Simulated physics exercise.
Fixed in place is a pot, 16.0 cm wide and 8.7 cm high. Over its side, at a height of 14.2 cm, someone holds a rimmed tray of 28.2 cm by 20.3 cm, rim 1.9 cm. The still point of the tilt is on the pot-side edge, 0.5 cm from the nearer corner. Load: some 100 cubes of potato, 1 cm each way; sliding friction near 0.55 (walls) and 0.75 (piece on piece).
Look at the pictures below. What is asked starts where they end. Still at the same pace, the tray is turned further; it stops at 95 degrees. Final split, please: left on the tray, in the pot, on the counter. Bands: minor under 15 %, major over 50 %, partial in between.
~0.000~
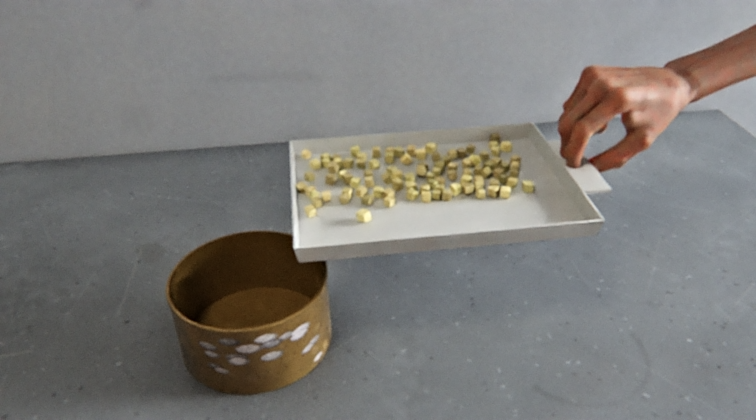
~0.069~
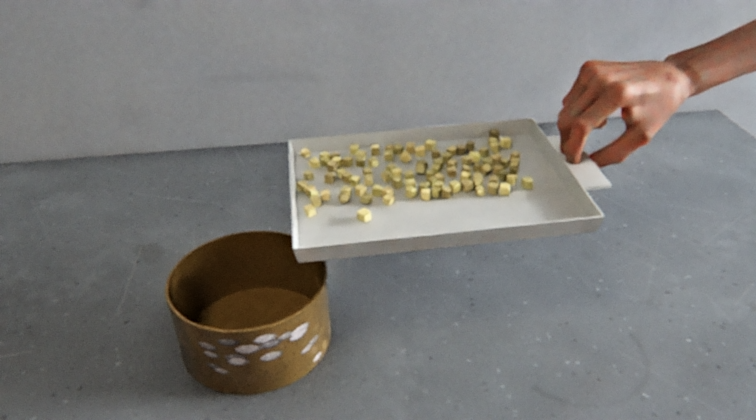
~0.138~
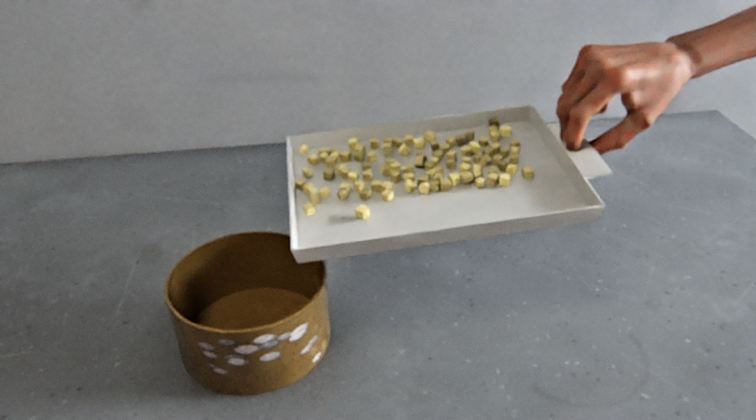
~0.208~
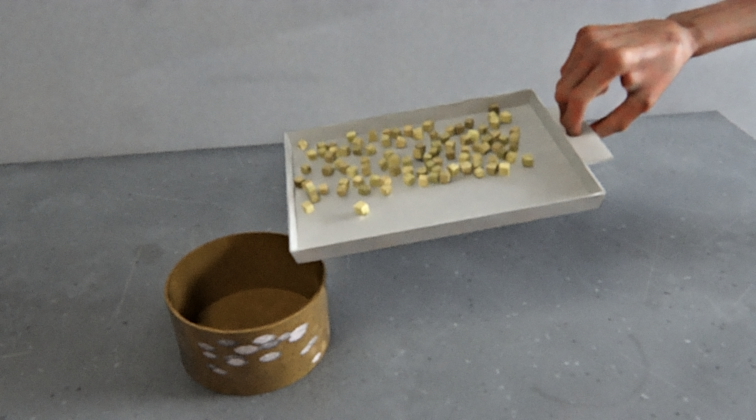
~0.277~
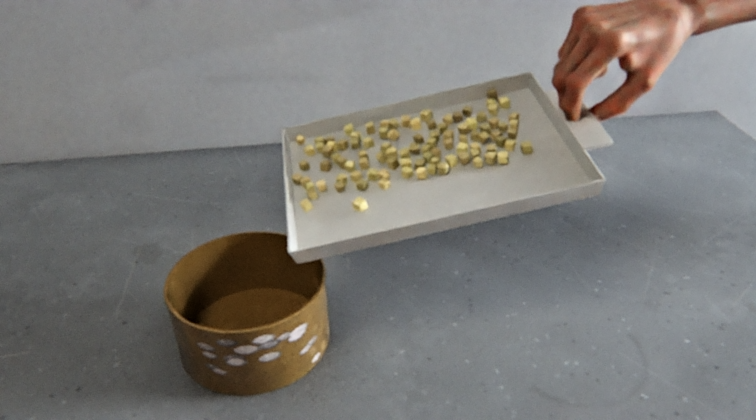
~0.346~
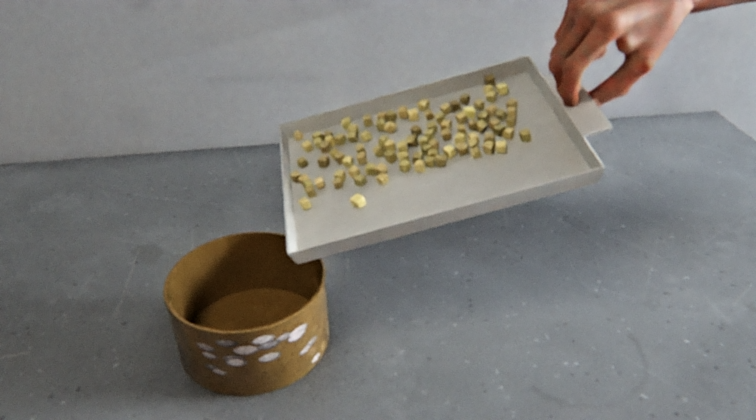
In the end tray: Small; pot: Large; counter: Medium.
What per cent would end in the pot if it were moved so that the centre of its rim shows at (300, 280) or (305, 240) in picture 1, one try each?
About 60 and 0 per cent.
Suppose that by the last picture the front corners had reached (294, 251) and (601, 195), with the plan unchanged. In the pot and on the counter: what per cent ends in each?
Pot 0; counter 95.
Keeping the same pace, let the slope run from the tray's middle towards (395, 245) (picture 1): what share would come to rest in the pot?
Some 0 per cent.
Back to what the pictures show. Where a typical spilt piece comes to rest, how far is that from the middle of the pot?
Some 20 centimetres.
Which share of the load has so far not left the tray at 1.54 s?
It works out to near 70 per cent of the load.
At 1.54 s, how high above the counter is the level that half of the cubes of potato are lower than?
Around 18 cm up.
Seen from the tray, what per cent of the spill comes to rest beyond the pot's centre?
Share: Close to 70 %.
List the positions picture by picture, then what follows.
Tray tilt 0 degrees, front corners at (298, 245) and (599, 218); middle of the pieces at (422, 171); pot at (248, 276), in the first picture.
Tray tilt 1 degrees, front corners at (297, 246) and (599, 215); middle of the pieces at (421, 169), in the second picture.
Tray tilt 4 degrees, front corners at (295, 247) and (600, 204), lowest corner left front; middle of the pieces at (420, 162), in the third picture.
Tray tilt 8 degrees, front corners at (294, 248) and (600, 191), lowest corner left front; middle of the pieces at (418, 154), in the fourth picture.
Tray tilt 11 degrees, front corners at (293, 248) and (600, 178), lowest corner left front; middle of the pieces at (415, 149), in the fifth picture.
Tray tilt 15 degrees, front corners at (291, 250) and (599, 166), lowest corner left front; middle of the pieces at (412, 141); pot at (246, 277). The tray's pace is about 50 degrees a second, in the sixth picture.
After 1.06 s, tilt 52 degrees; the tray holds 100 %, the pot 0 %.
Then, at 1.54 s, tilt 77 degrees; the tray holds 70 %, the pot 15 %.
After 2.09 s, tilt 95 degrees; the tray holds 25 %, the pot 35 %.
At rest (3.3 s), tray 0 %, pot 65 %, counter 35 %.
